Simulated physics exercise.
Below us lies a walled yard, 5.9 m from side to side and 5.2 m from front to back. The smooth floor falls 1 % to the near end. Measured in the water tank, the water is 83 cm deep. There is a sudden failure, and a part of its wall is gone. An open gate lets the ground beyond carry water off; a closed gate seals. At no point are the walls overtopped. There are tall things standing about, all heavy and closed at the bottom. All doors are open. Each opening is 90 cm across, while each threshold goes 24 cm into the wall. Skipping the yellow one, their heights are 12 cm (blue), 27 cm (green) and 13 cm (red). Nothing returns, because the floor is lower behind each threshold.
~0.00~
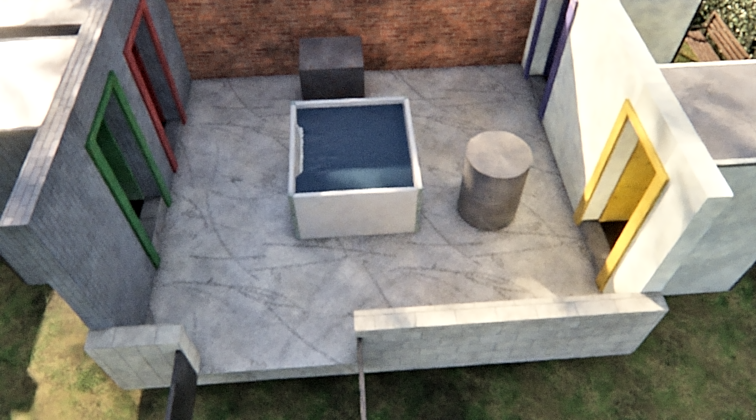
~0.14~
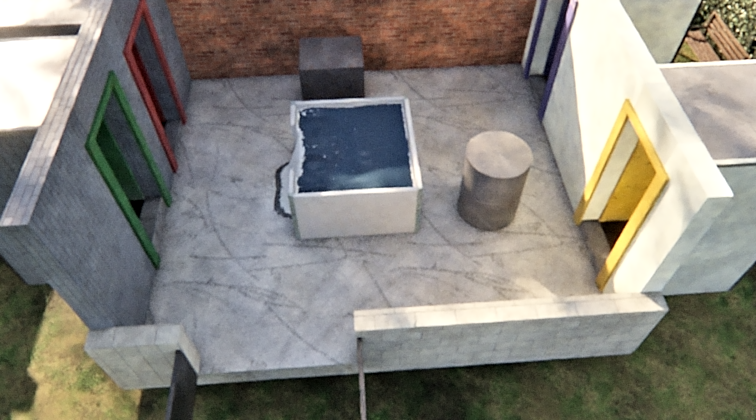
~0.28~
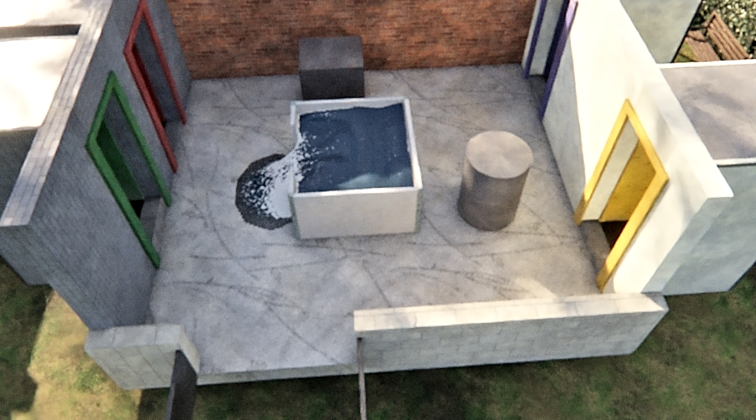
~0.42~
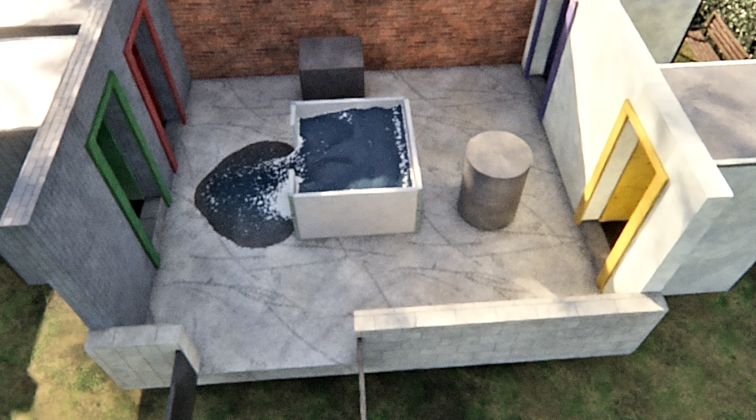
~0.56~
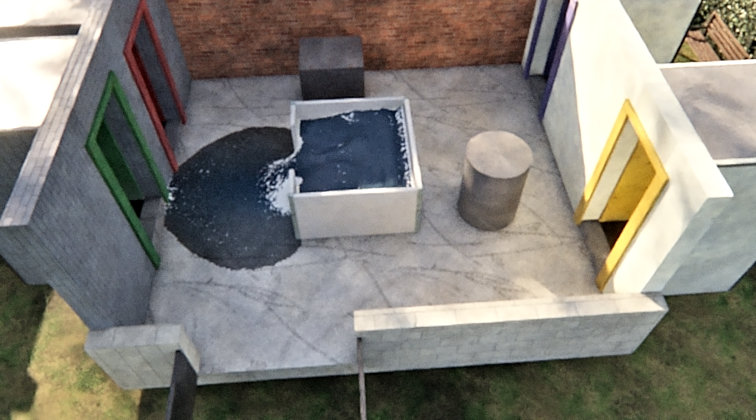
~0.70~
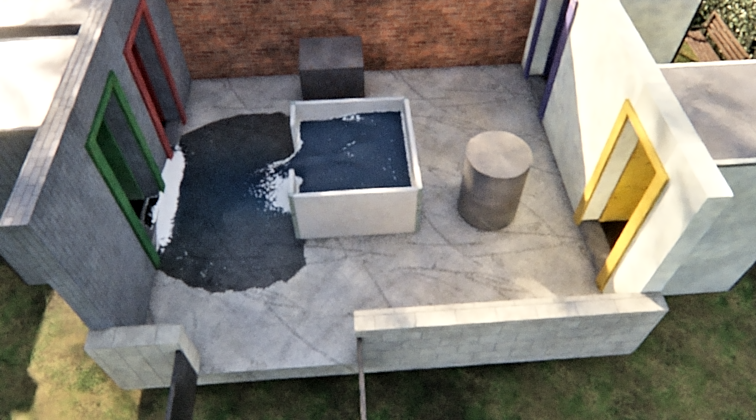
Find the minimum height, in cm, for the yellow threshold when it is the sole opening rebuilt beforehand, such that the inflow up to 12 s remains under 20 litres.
The minimum height is about 6 cm.
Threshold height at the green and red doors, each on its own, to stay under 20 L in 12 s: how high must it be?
Some 31 cm for green, some 24 cm for red.
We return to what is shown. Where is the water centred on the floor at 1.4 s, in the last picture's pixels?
My guess is close to (292, 193).
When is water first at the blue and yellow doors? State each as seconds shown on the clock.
Blue 4.5 s, yellow 4.5 s.
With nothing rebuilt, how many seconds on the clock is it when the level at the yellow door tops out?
About 9.5 seconds.
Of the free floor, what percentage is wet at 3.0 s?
I'd estimate about 50 percent.
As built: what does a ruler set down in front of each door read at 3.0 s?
Door by door, in centimetres - blue 0, green 22, yellow 0, red 19.
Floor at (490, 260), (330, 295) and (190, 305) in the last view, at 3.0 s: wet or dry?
So the three spots come out spared, swamped, swamped, in that order.
After 1.4 s water covers 30 % of the floor, deepest (40 cm) near (183, 196); it has not reached the yellow door.
After 3.0 s water covers 50 % of the floor, deepest (28 cm) near (140, 359); it has not reached the yellow door.
After 12.0 s water covers 95 % of the floor, deepest (10 cm) near (420, 339); 8 cm at the yellow door, 0 litres in over its 14 cm threshold.
At the yellow door as built, the water arrived by 4.8 s and peaked near 10 cm at 9.6 s.
Run again over the same 12 s with other heights there, 28 litres in over 5.5 cm, 14 litres over 6.5 cm. The limit of 20 litres is kept from about 6 cm up.
